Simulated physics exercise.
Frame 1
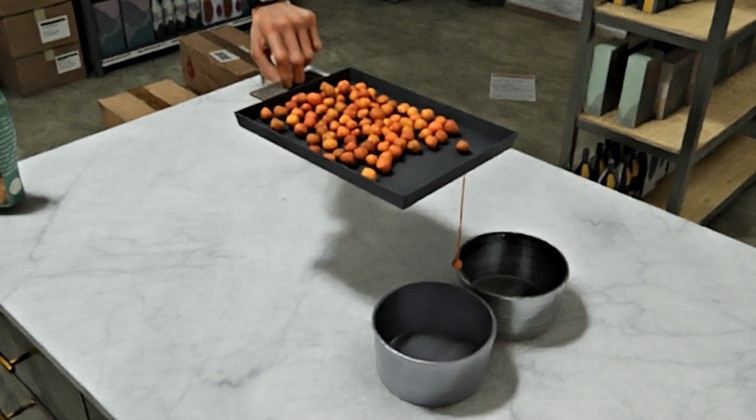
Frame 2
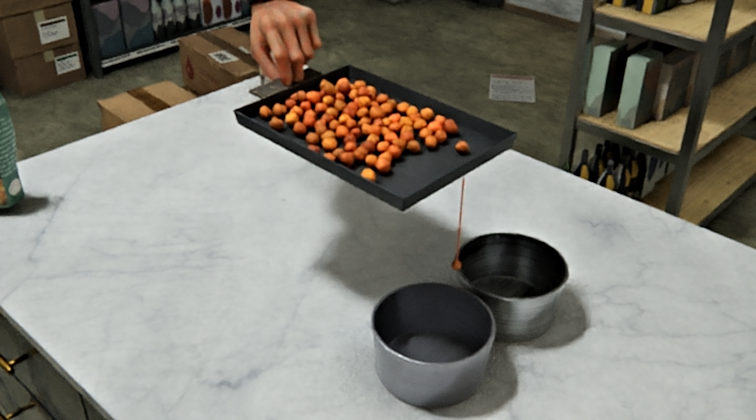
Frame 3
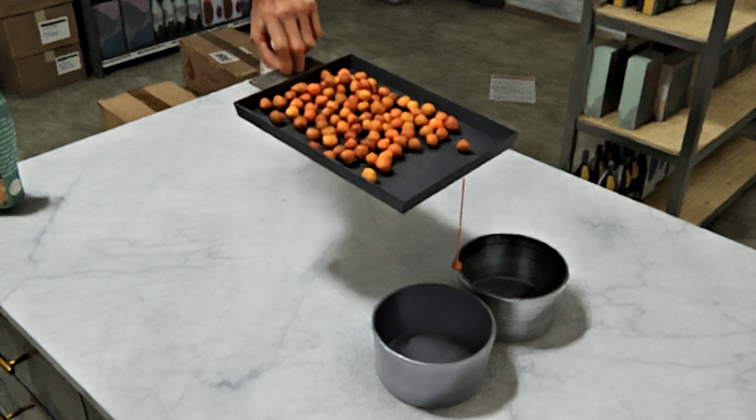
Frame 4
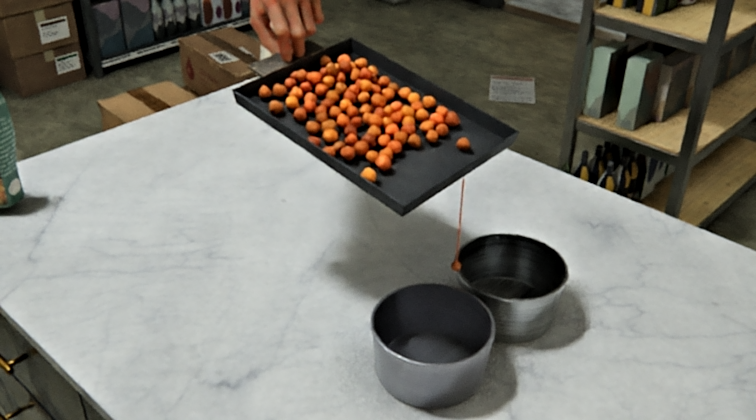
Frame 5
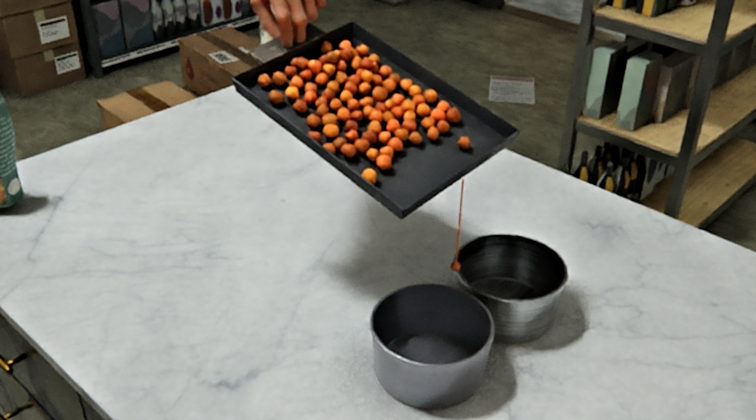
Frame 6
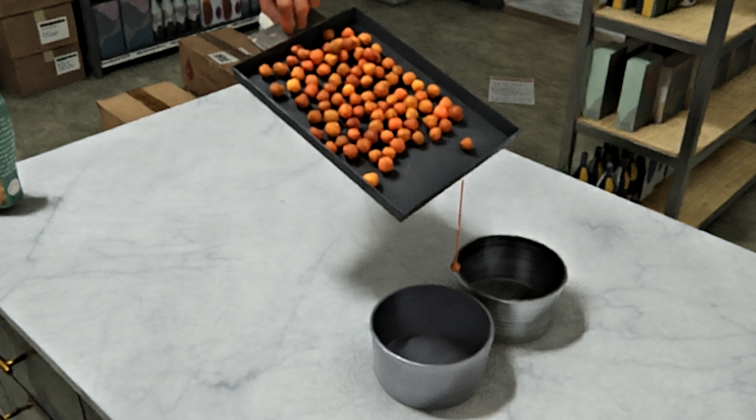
On a marble counter in a storeroom, a hand gradually raised the back of a dark tray of small orange-brown balls, slanting it toward its near left corner above two metal bowls.
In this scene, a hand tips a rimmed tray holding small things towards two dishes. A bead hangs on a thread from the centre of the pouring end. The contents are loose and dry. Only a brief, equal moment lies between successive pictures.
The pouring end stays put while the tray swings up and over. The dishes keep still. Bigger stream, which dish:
Most of the load heads over to the left dish, I'd guess.
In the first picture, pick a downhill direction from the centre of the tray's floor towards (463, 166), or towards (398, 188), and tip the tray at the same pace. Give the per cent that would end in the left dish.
The first gives 10 %, the second 80 %.
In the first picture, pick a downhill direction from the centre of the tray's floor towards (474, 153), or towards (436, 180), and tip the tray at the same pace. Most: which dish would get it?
Case one: The dish at right. Case two: The dish at left.
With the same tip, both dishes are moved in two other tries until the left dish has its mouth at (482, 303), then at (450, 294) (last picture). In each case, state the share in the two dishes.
It would be roughly 30 per cent in the first placement and roughly 30 per cent in the second.
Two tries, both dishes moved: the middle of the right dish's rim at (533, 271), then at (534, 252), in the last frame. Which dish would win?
In order of the tries: The dish on the left side, then the dish on the left side.
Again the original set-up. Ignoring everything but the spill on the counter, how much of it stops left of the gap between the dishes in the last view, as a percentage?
Close to 40 per cent of the spill, I think.
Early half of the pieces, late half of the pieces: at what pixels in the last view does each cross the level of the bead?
I'd say close to (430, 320) at first and close to (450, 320) later on.
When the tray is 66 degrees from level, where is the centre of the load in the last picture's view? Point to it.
Near the pixel (413, 133).
Just after the last frame, tray tipped steeply; almost all on the tray; just a few in the left dish.
A moment on, tray tipped past a quarter turn; almost all on the tray; just a few in the left dish; just a few outside both.
Further on, tray tipped past a quarter turn; the larger part in the left dish; roughly a quarter outside both.
When it is over, tray tipped past a quarter turn; the larger part in the left dish; not one in the right dish; roughly a quarter outside both.
